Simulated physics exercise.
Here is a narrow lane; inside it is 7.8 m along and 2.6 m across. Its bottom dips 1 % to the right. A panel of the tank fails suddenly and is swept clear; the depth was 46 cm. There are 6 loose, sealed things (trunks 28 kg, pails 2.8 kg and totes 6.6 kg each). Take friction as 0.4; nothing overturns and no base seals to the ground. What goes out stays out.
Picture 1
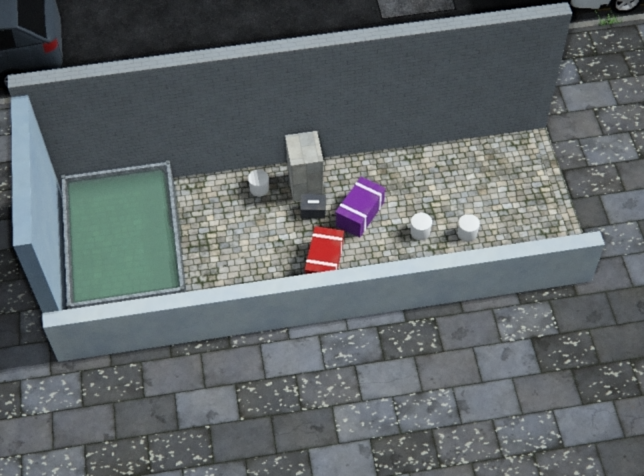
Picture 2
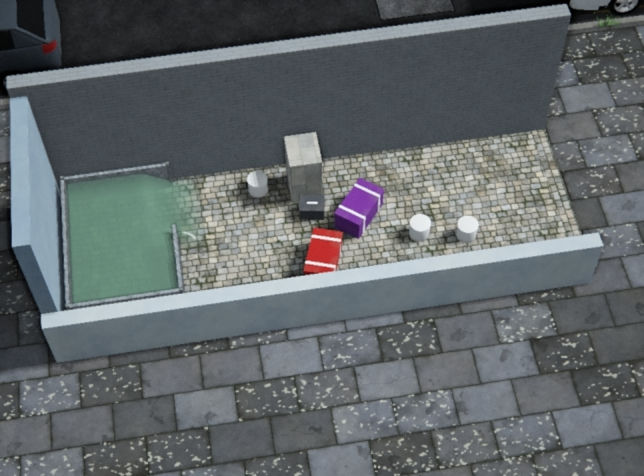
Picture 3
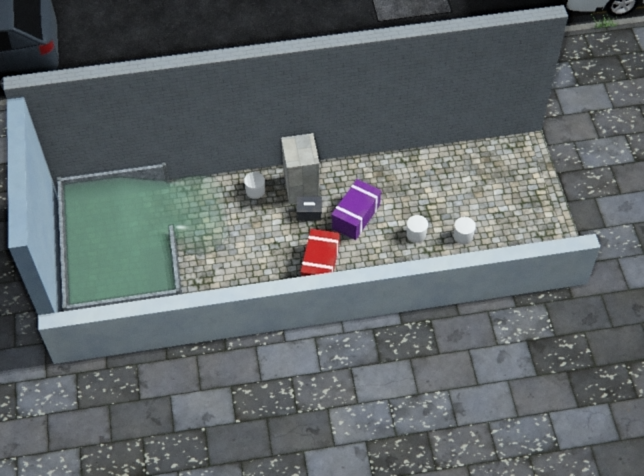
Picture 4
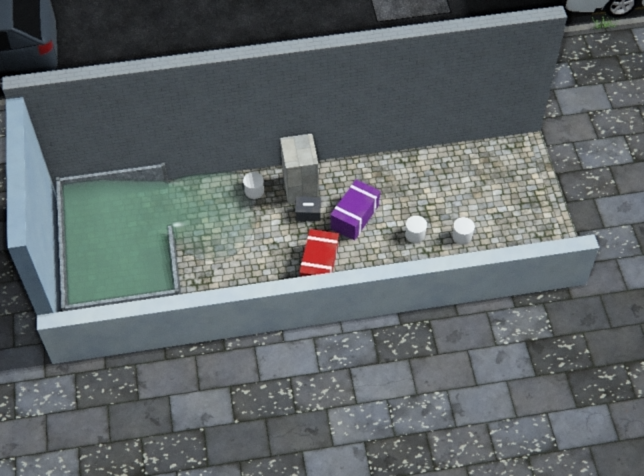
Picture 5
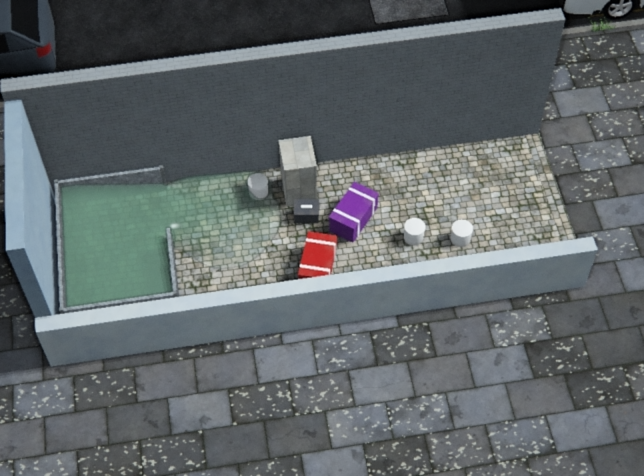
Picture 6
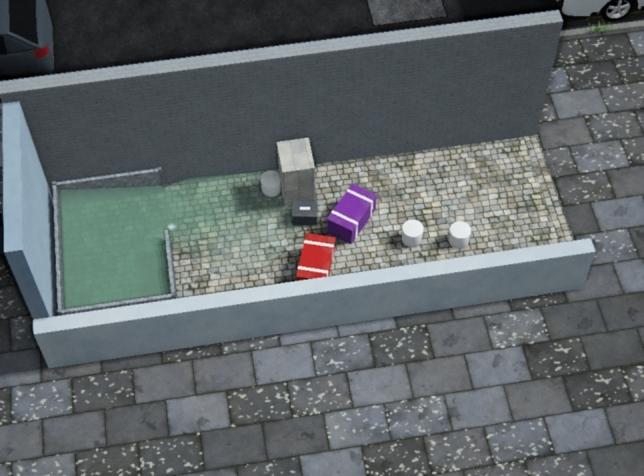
In the video, green water held in a walled enclosure spills through a gap in its tank's side and spreads right across the paving, nudging one pale pail slightly right while the red and purple trunks stay put.
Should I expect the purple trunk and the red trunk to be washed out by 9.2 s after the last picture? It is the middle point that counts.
Purple trunk is kept in; red trunk leaves.
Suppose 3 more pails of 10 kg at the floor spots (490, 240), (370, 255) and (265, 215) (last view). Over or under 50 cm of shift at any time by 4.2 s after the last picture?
In turn: More, over, over.
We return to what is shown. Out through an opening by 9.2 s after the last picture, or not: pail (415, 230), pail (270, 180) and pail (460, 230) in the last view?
In turn: Gone, kept in, out.
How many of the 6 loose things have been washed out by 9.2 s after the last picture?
I count 3.
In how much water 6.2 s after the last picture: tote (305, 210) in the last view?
Roughly 3 cm.
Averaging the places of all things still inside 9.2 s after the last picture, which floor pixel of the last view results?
Around (376, 186).
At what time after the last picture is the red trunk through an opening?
Near 5.0 s.
Then, 1.2 s after the last picture the purple trunk is near (384, 206), 0.5 m from its start, aground; the red trunk is near (326, 261), 0.2 m from its start, aground; 0 of 6 are out; 1 afloat.
Then, 3.8 s after the last picture the purple trunk is near (430, 193), 1.3 m from its start, aground; the red trunk is near (499, 224), 2.9 m from its start, aground; 0 of 6 are out; 2 afloat.
Then, 6.2 s after the last picture the purple trunk is near (433, 191), 1.3 m from its start, aground; the red trunk has gone out; 3 of 6 are out; 1 afloat.
Then, 9.2 s after the last picture the purple trunk is near (433, 191), 1.3 m from its start, aground; the red trunk has gone out; 3 of 6 are out; 1 afloat.
